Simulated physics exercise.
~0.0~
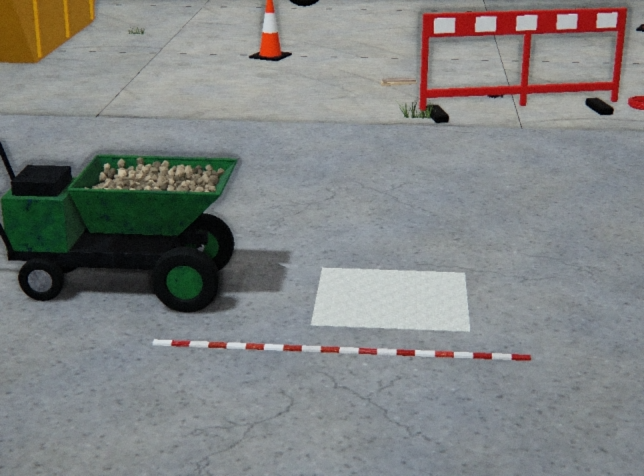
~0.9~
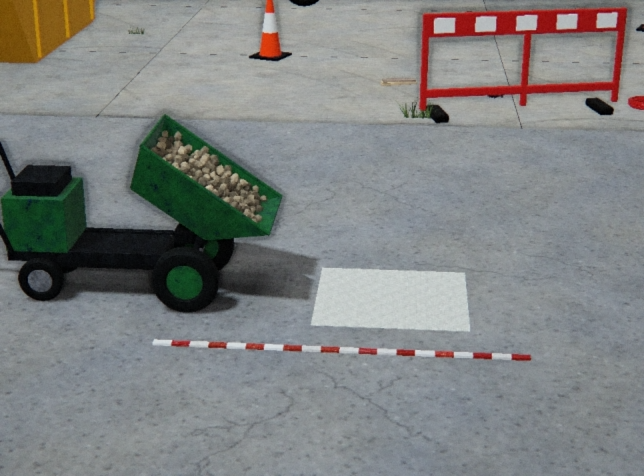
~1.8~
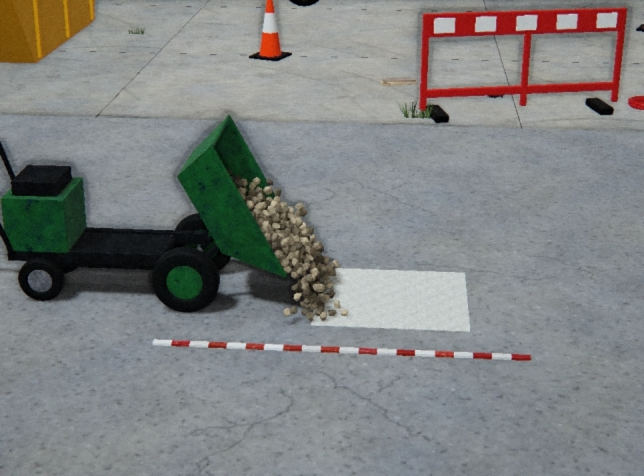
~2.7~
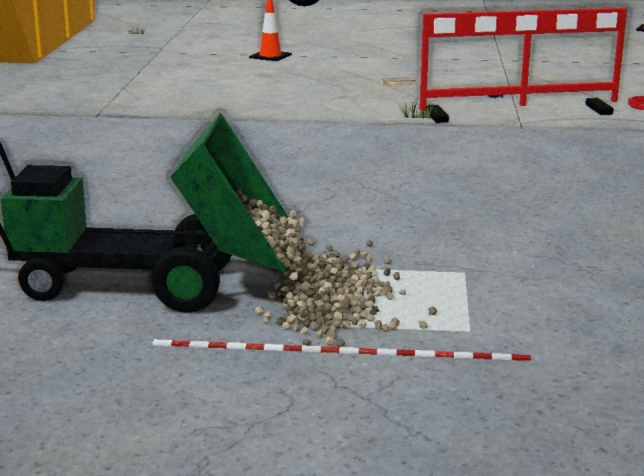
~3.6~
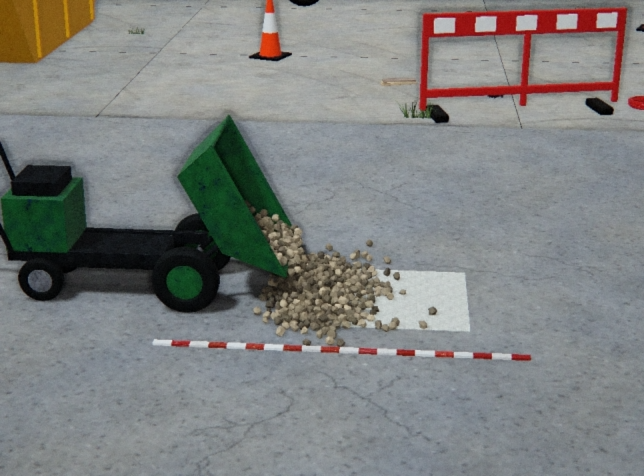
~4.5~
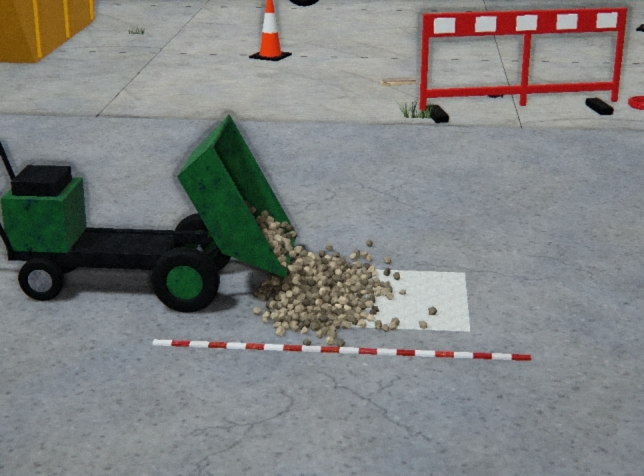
At first, a small green dumper stands on the left of a concrete yard, its level skip full of pale stones, with a white sheet on the ground to its right beyond a gap and a red-and-white striped staff lying nearby. The skip tips steeply forward to the right, and the stones slide toward its lower edge. They pour out onto the concrete and the sheet's near edge. The skip rocks back slightly and forward again as more tumble out. Finally it stays tilted, some stones still inside, above a heap spread across bare ground and part of the sheet.
